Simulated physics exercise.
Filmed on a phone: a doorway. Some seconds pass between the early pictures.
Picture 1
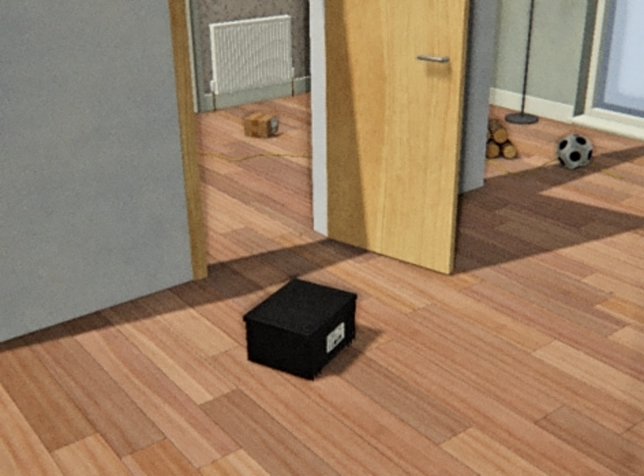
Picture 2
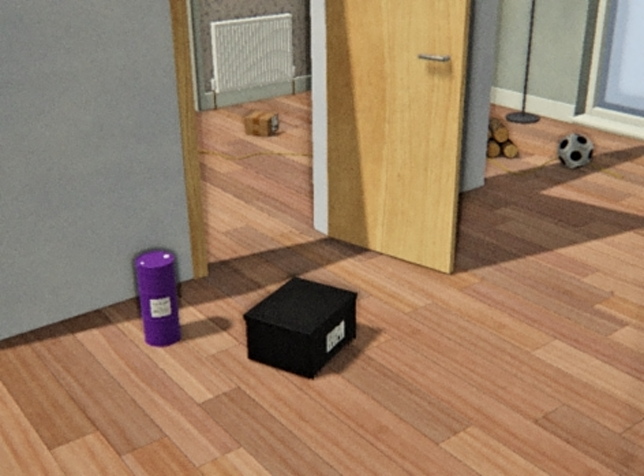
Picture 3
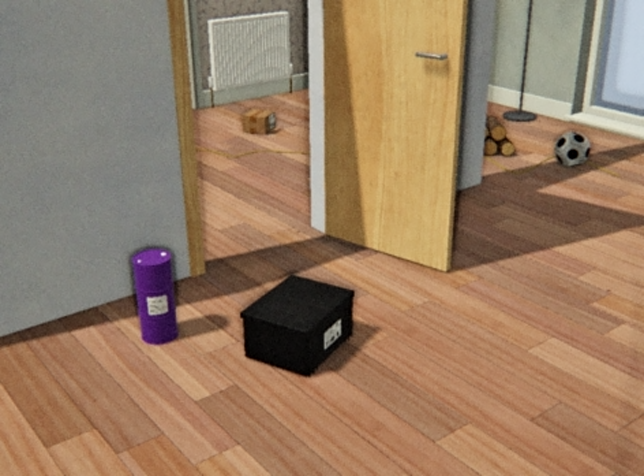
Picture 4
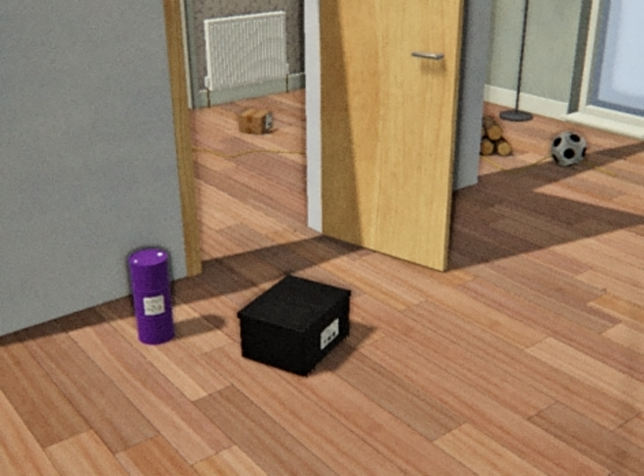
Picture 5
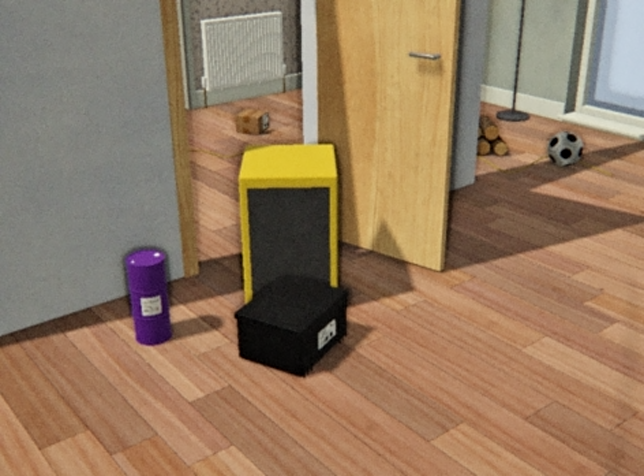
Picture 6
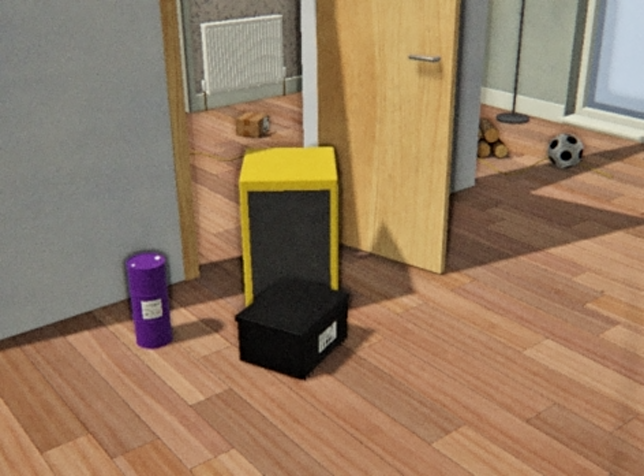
A purple canister appears left of a black box, then a yellow appliance appears behind it.
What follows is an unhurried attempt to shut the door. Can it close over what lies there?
Outcome: The door stops short.
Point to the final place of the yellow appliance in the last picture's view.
Around (284, 230).
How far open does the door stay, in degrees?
Some 55° open.
Then, 0.50 s after the last picture, door at 95°.
Then, 0.80 s after the last picture, door at 81°.
Then, 1.10 s after the last picture, door at 66°.
Then, 1.30 s after the last picture, door at 59°; yellow appliance slid a little near (286, 230).
At rest, door at 57°; all 3 in place. Seen from the same camera at the end, yellow appliance near (284, 230).
